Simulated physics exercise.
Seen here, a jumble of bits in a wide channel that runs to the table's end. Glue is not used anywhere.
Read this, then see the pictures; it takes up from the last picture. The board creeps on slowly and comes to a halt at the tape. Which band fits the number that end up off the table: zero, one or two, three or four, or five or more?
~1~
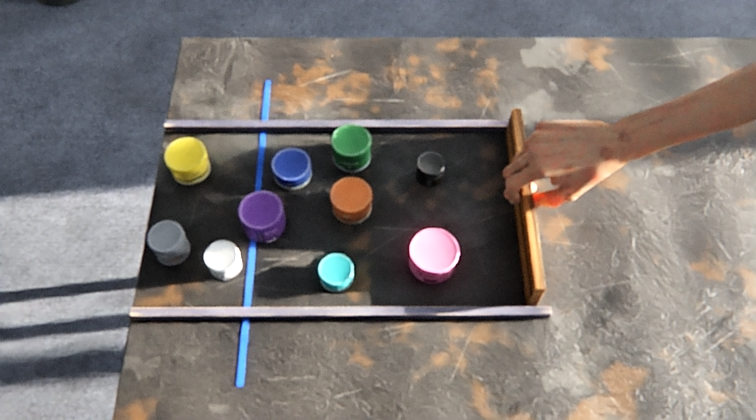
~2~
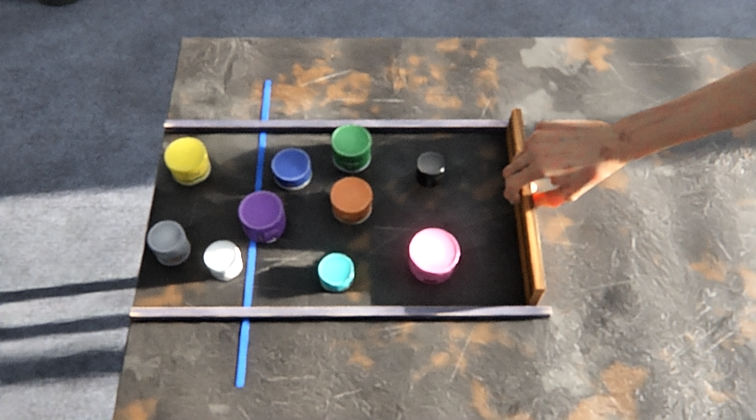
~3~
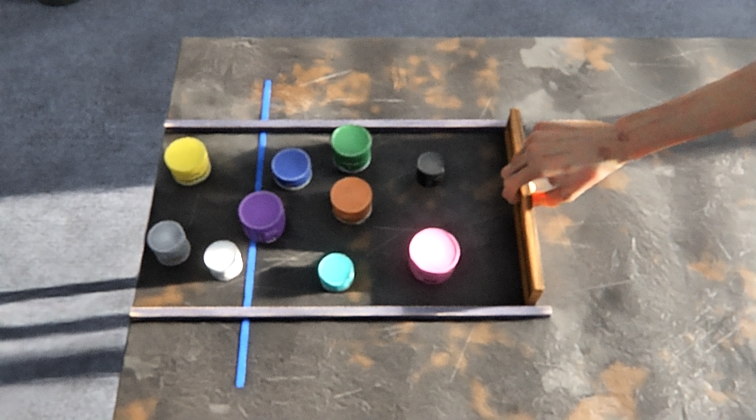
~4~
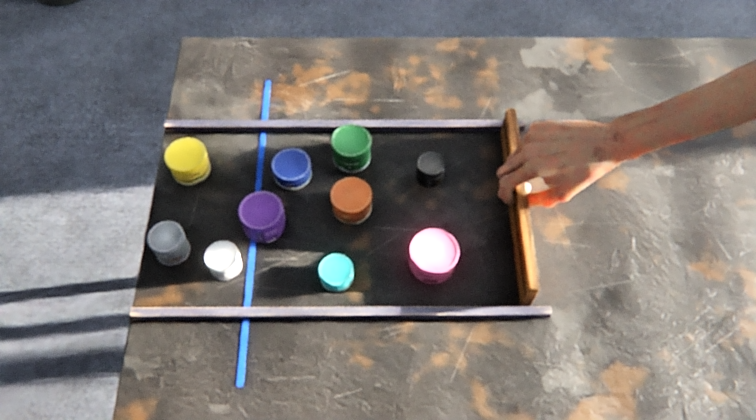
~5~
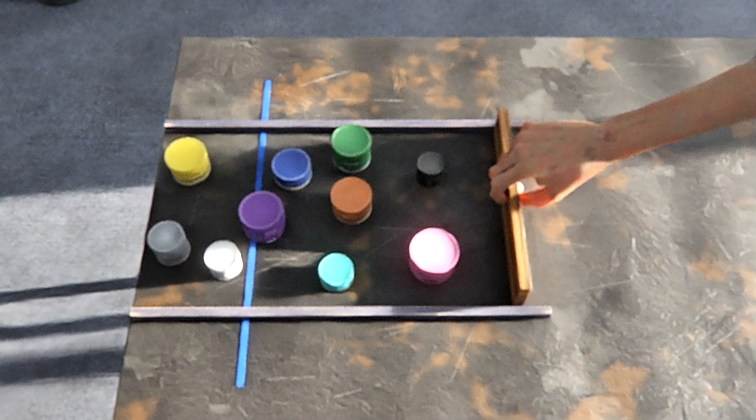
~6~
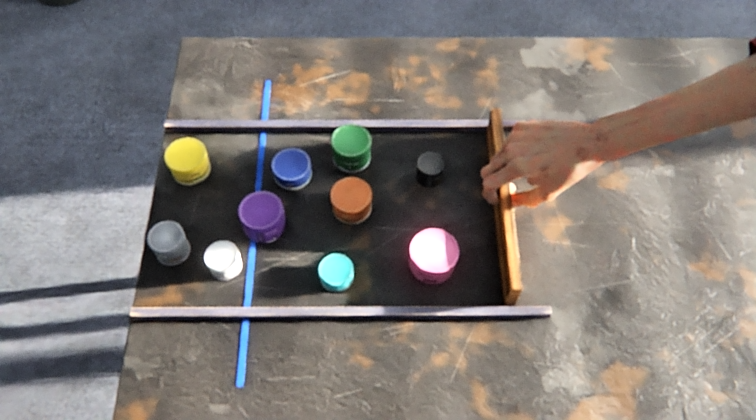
Not one tumbles.
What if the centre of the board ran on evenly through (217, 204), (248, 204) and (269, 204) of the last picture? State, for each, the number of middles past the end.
2; 0; 0.
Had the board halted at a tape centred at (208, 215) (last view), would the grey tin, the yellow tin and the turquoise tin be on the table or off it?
First the grey tin, which leaves the top, then the yellow tin, which leaves the top, and the turquoise tin, which stays on top.
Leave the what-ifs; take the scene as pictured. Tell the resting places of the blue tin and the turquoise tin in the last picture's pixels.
Roughly (213, 171) for the first and roughly (225, 291) for the second.
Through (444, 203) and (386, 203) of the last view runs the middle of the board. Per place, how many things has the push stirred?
By the first moment it's 2, by the second it's 3.
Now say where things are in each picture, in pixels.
The first picture shows grey tin (169, 243); yellow tin (188, 162); white tin (224, 261); board (524, 203); tape (256, 215).
The second picture shows yellow tin (188, 162); turquoise tin (336, 273).
The third picture shows white tin (224, 261); board (522, 203).
The fourth picture shows grey tin (169, 244); purple tub (263, 218).
The fifth picture shows yellow tin (188, 162); orange tin (351, 201).
The sixth picture shows grey tin (169, 244); yellow tin (188, 162); white tin (224, 261); board (503, 203); tape (256, 215).
Soon after, none off yet; grey tin at rest near (169, 244); yellow tin at rest near (188, 162); white tin at rest near (224, 261).
In the end, the number that fall off is zero.
